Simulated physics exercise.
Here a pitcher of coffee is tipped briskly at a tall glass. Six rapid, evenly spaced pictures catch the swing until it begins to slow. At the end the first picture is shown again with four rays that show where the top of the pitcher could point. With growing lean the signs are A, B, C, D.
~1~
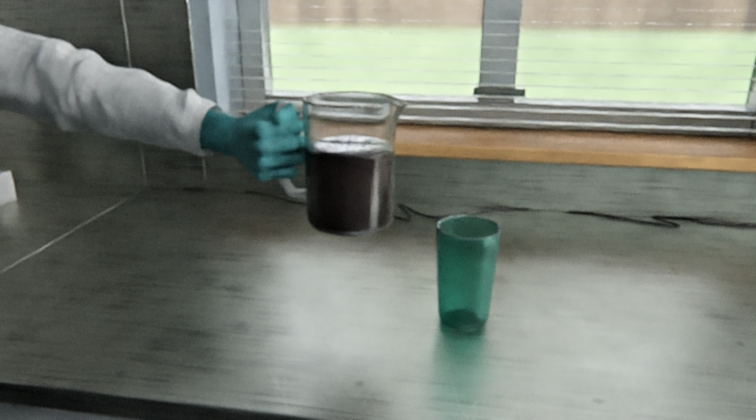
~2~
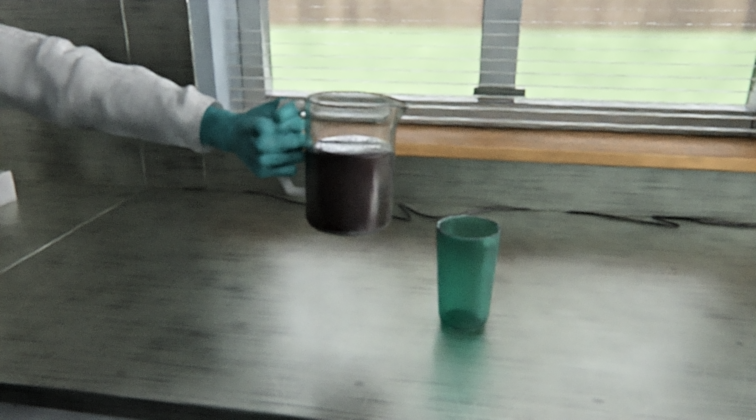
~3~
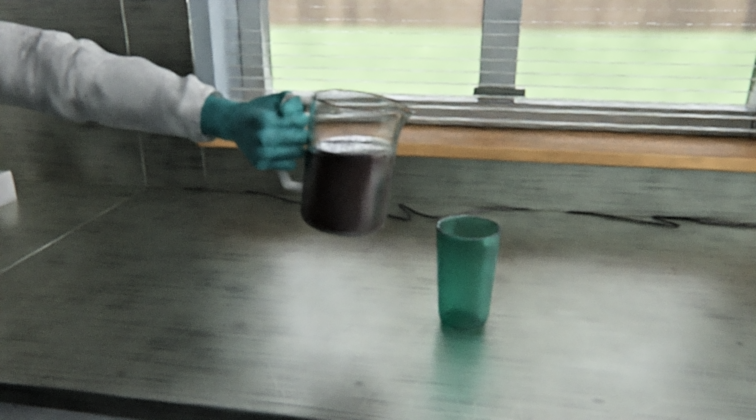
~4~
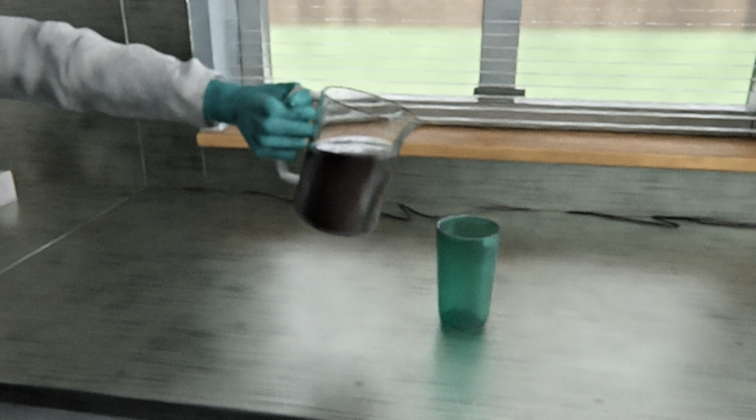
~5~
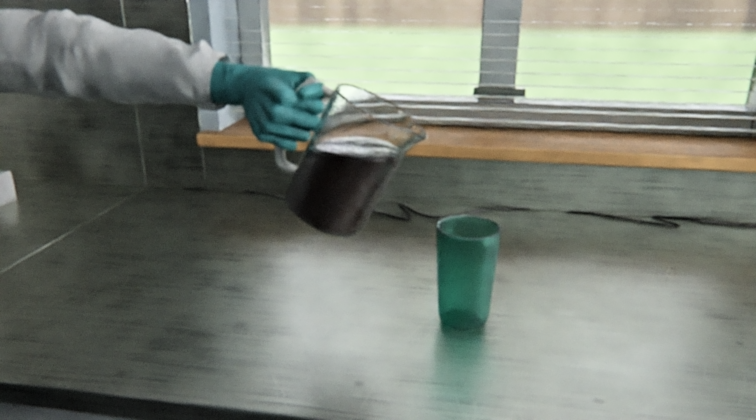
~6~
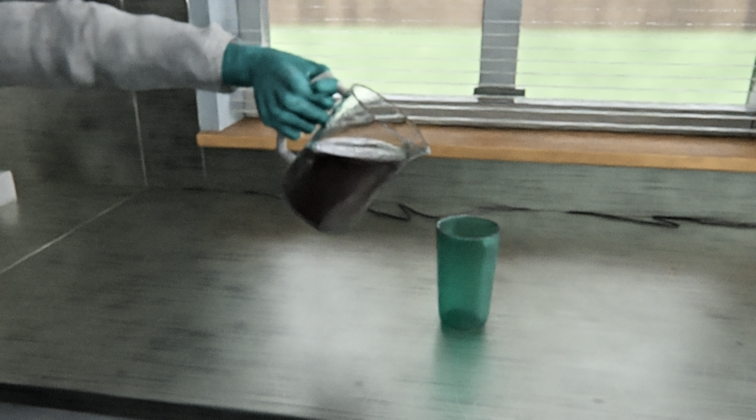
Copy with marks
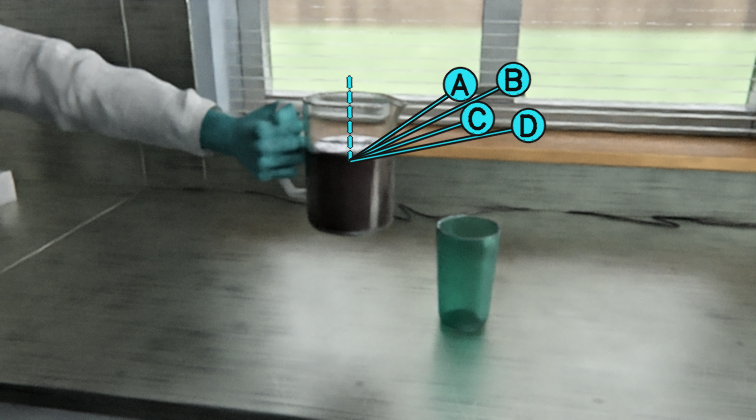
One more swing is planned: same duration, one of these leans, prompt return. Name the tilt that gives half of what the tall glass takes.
Use tilt C.
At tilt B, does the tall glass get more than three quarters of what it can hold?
No, it does not.
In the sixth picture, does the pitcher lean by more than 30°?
Yes.
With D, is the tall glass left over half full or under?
Over.
On the marked copy, A at (447, 95); B at (498, 88); C at (461, 124); D at (511, 129).
If A is chosen, the tall glass ends with about 12 % of what it can hold.
If B is chosen, the tall glass ends with about 27 % of what it can hold.
If C is chosen, the tall glass ends with about 48 % of what it can hold.
If D is chosen, the tall glass ends with about 74 % of what it can hold.
